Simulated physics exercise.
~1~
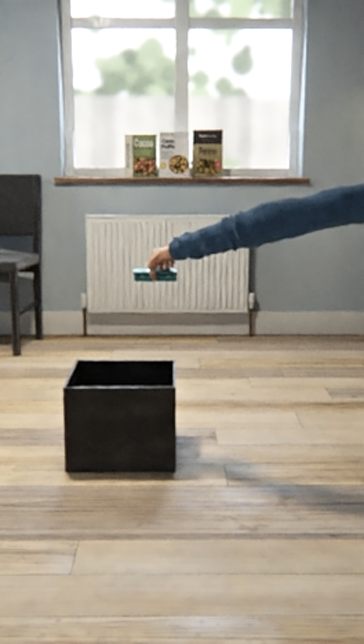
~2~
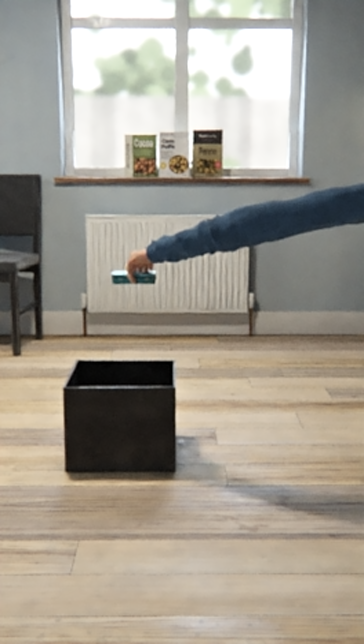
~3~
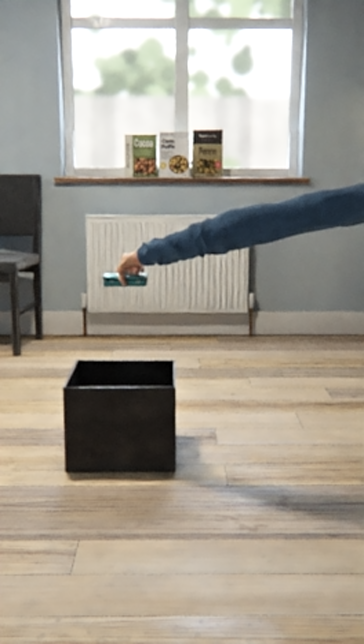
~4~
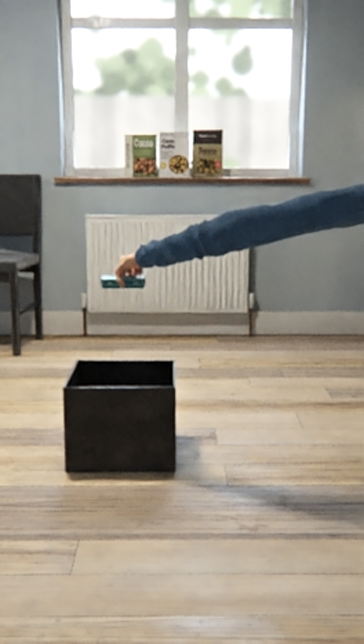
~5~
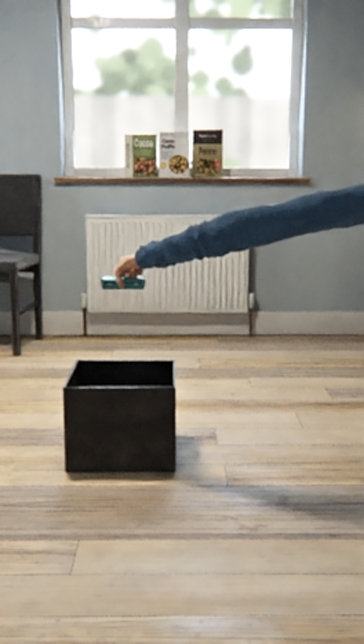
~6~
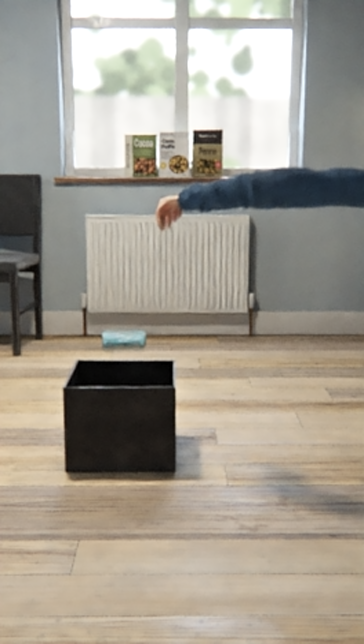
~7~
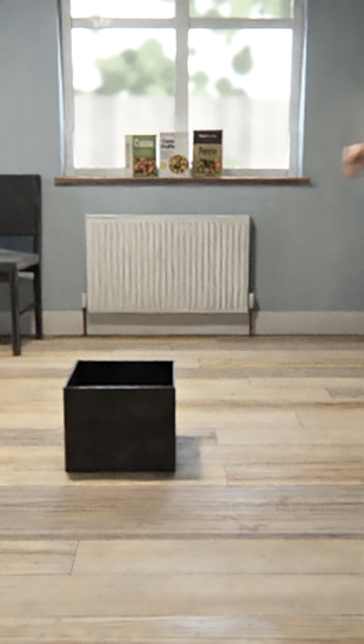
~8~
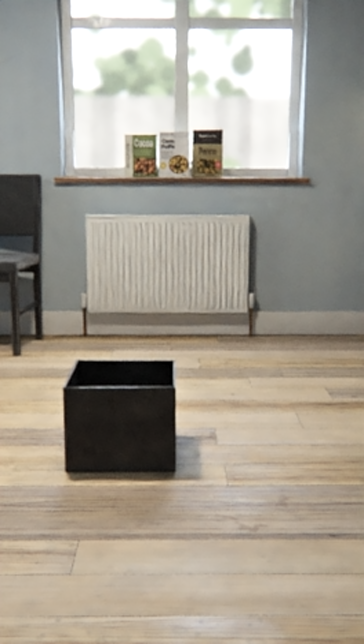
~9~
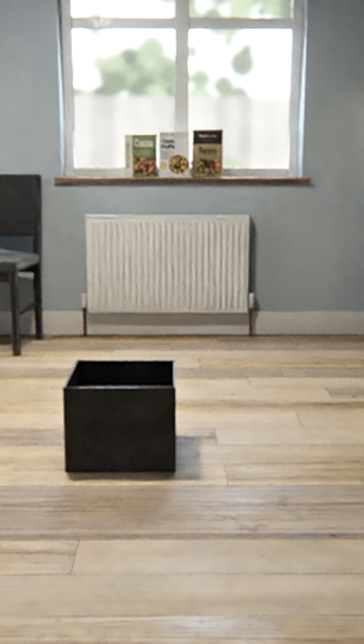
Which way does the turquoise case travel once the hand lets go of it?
It moves down, falling from beneath the hand into the open black container.
